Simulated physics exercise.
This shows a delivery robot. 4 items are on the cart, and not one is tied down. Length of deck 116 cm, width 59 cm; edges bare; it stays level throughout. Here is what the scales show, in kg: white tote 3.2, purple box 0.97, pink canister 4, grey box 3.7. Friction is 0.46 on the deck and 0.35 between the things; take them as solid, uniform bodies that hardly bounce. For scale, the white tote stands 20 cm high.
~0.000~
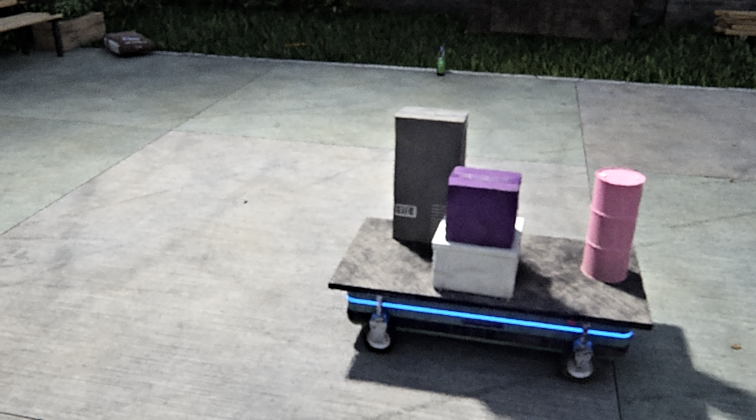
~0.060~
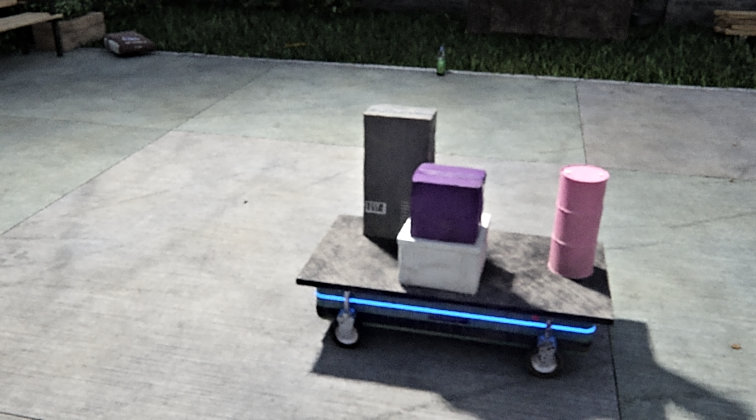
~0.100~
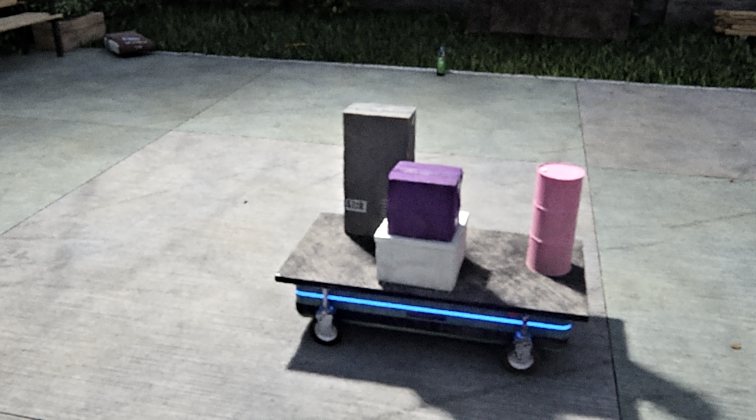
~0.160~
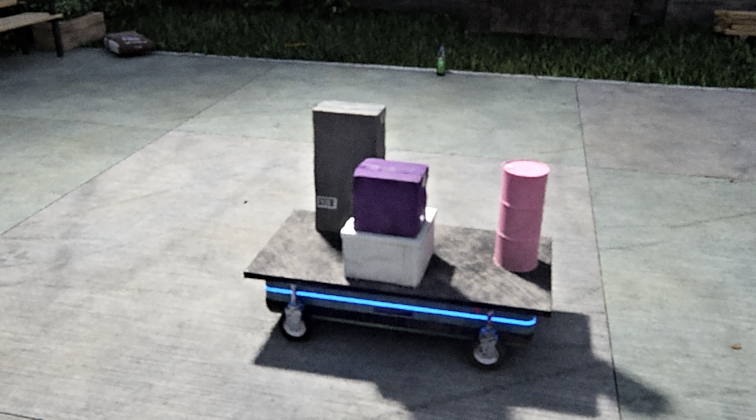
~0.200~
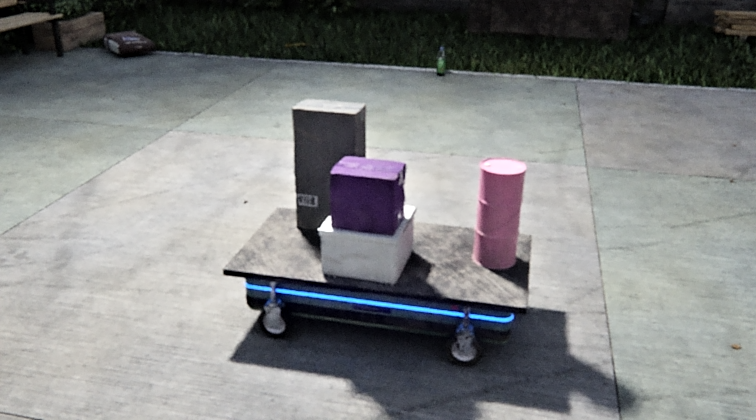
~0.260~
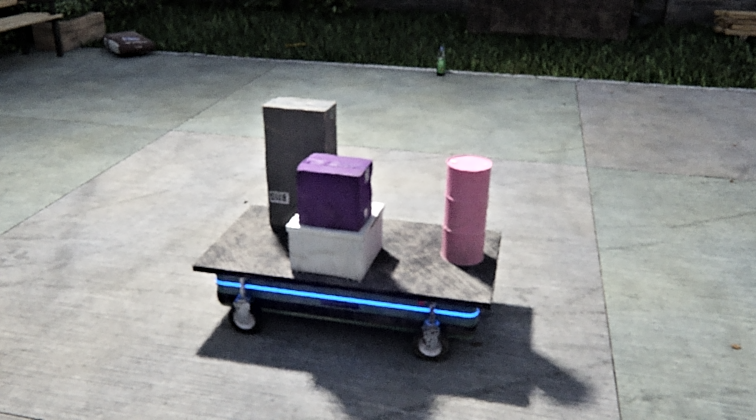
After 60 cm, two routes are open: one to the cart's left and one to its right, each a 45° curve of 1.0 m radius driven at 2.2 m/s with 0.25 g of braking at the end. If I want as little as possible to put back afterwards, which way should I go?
Go left.
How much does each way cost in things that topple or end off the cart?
For left it's 3, for right it's 4.
Turning left. At 0.66 s, cart has run 145 cm, turned 40°; grey box now off the cart; purple box slid 32 cm near (116, 192); white tote slid 19 cm near (119, 253).
After 1.26 s, cart has run 247 cm, turned 45°; purple box now off the cart; white tote slid 20 cm; pink canister on its side.
At rest (2.7 s), off the cart, purple box, pink canister and grey box; not toppled but over 10 cm from the start, white tote.
Turning right instead, white tote, purple box, pink canister and grey box tipped over or off the cart, 4 of 4 in all.
